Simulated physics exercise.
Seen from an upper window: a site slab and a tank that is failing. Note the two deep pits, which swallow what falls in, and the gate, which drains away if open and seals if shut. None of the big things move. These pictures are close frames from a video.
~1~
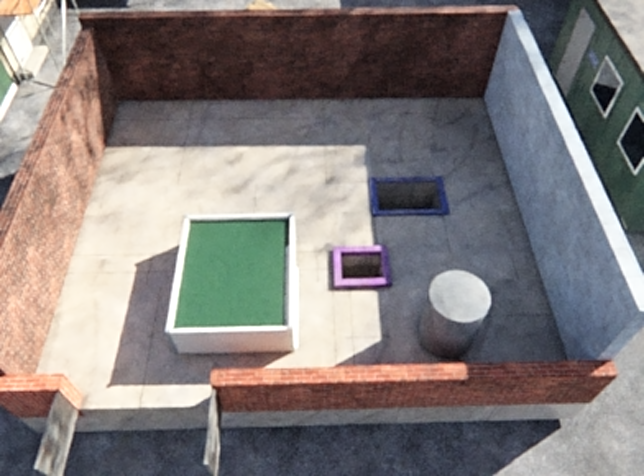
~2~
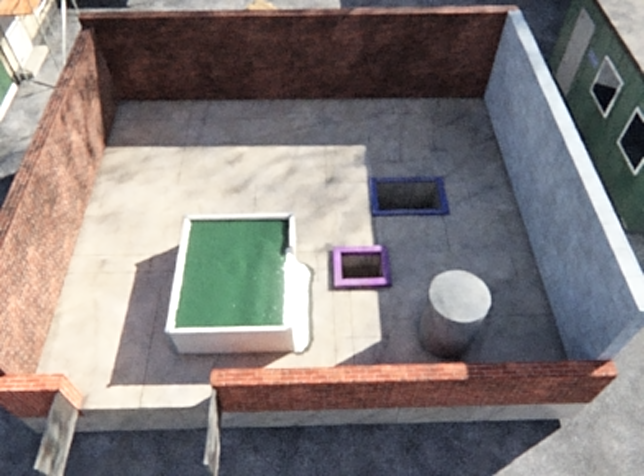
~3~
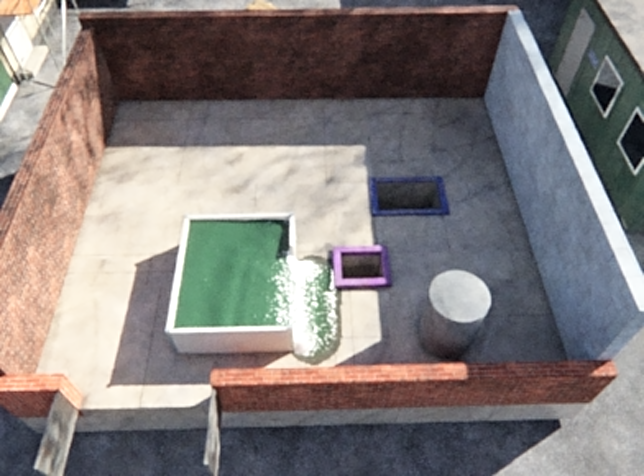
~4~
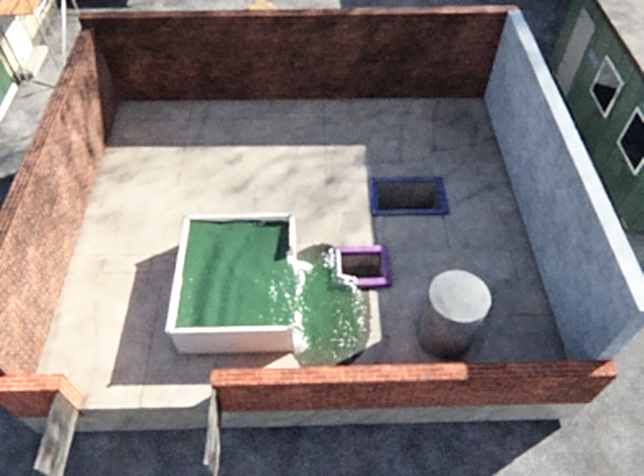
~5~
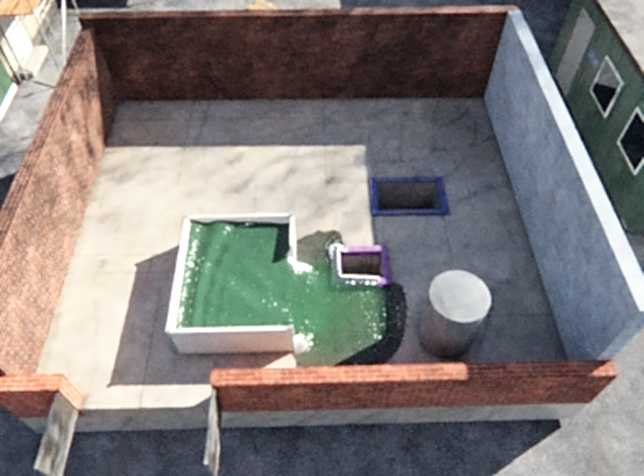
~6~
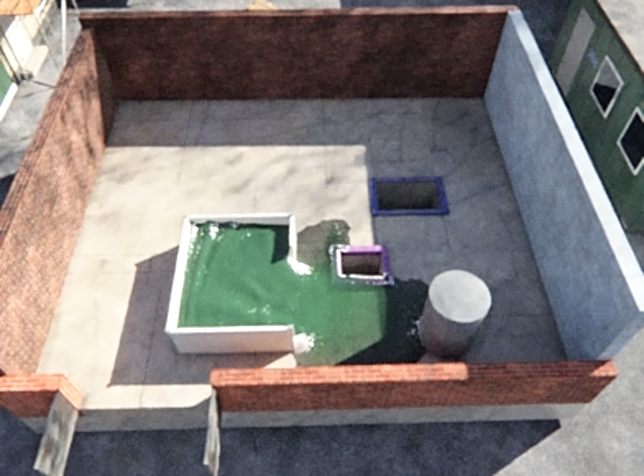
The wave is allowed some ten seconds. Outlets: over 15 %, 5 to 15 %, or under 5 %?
Result - gate: Under 5 %, blue pit: Under 5 %, purple pit: 5 to 15 %.
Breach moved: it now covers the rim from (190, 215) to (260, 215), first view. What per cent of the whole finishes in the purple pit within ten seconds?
Share recorded - purple: 0 %.
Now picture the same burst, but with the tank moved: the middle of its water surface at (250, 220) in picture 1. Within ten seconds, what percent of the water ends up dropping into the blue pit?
I'd put the blue pit near 10 per cent of the whole.
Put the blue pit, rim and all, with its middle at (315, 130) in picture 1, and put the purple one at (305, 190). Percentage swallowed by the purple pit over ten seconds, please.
Purple: 0 %.
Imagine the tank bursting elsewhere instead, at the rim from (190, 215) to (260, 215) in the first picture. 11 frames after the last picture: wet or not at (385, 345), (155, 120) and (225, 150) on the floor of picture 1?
Taking them in order, I'd say not reached, swamped and swamped.
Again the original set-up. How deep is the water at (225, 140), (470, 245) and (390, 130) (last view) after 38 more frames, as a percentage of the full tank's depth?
The depths come to near 0, 14 and 4 per cent respectively.
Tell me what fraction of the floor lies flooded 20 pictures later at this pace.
Near 30 in a hundred.
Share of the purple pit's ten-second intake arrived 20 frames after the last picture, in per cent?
Share by then: 90 in a hundred.
A moment on, water covers 15 % of the floor; the gate 0 %, the blue pit 0 %, the purple pit 4 %.
Next, water covers 20 % of the floor; the gate 0 %, the blue pit 0 %, the purple pit 6 %.
Then, water covers 30 % of the floor; the gate 0 %, the blue pit 0 %, the purple pit 7 %.
Later, water covers 50 % of the floor; the gate 0 %, the blue pit 2 %, the purple pit 7 %.
In the end, water covers 75 % of the floor; the gate 3 %, the blue pit 3 %, the purple pit 7 %.
